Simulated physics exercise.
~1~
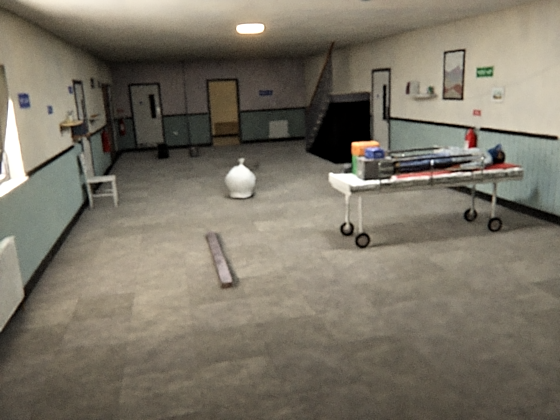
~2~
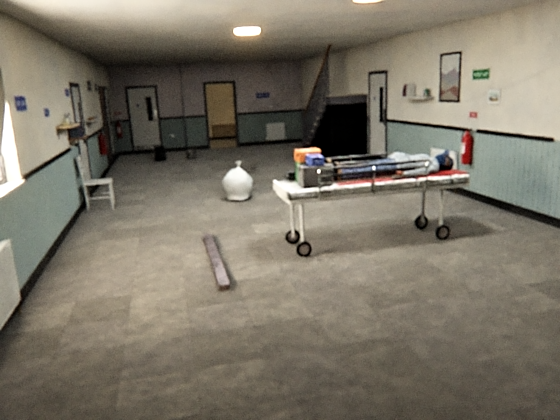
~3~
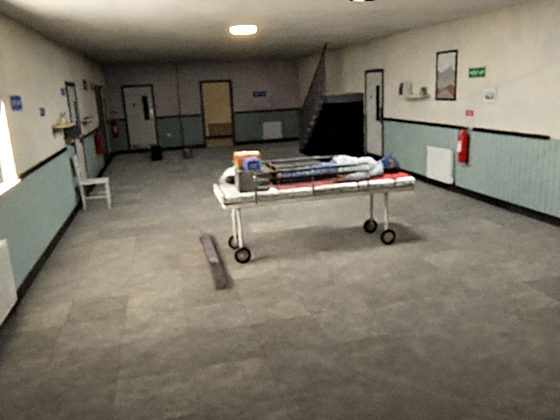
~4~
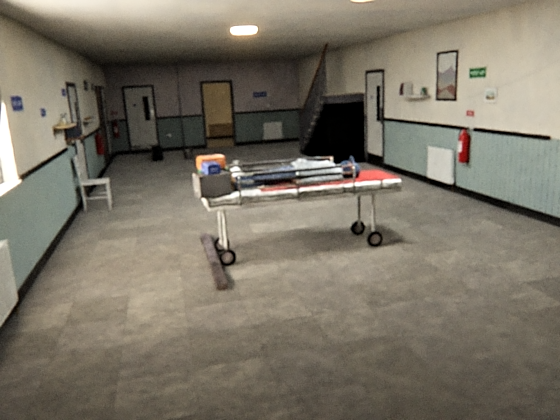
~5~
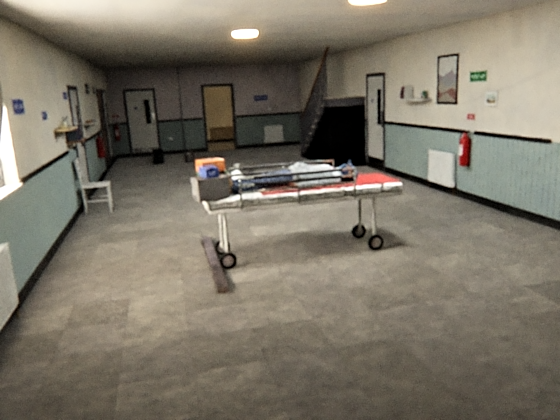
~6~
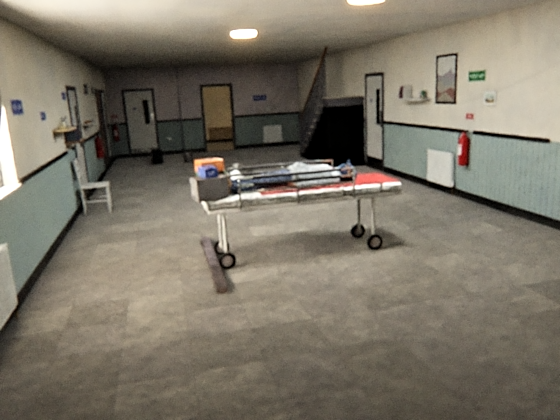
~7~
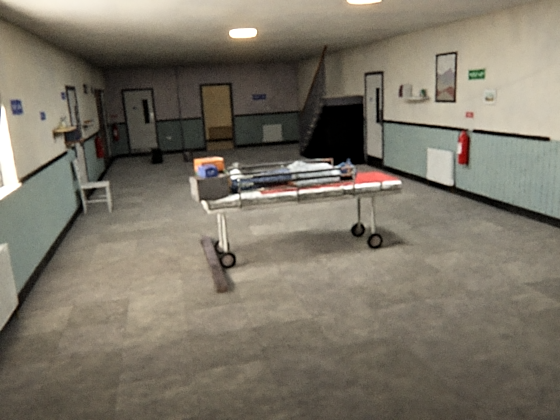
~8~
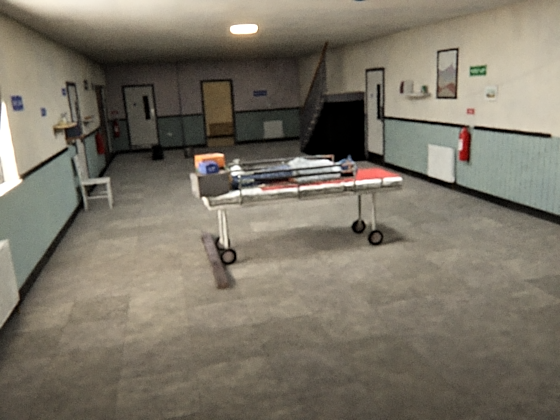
In the video, a hospital trolley carrying a person, an orange case and other items rolls leftward across a wide passage, stops abruptly at a dark sill on the floor, and stays there level with the orange case still aboard.
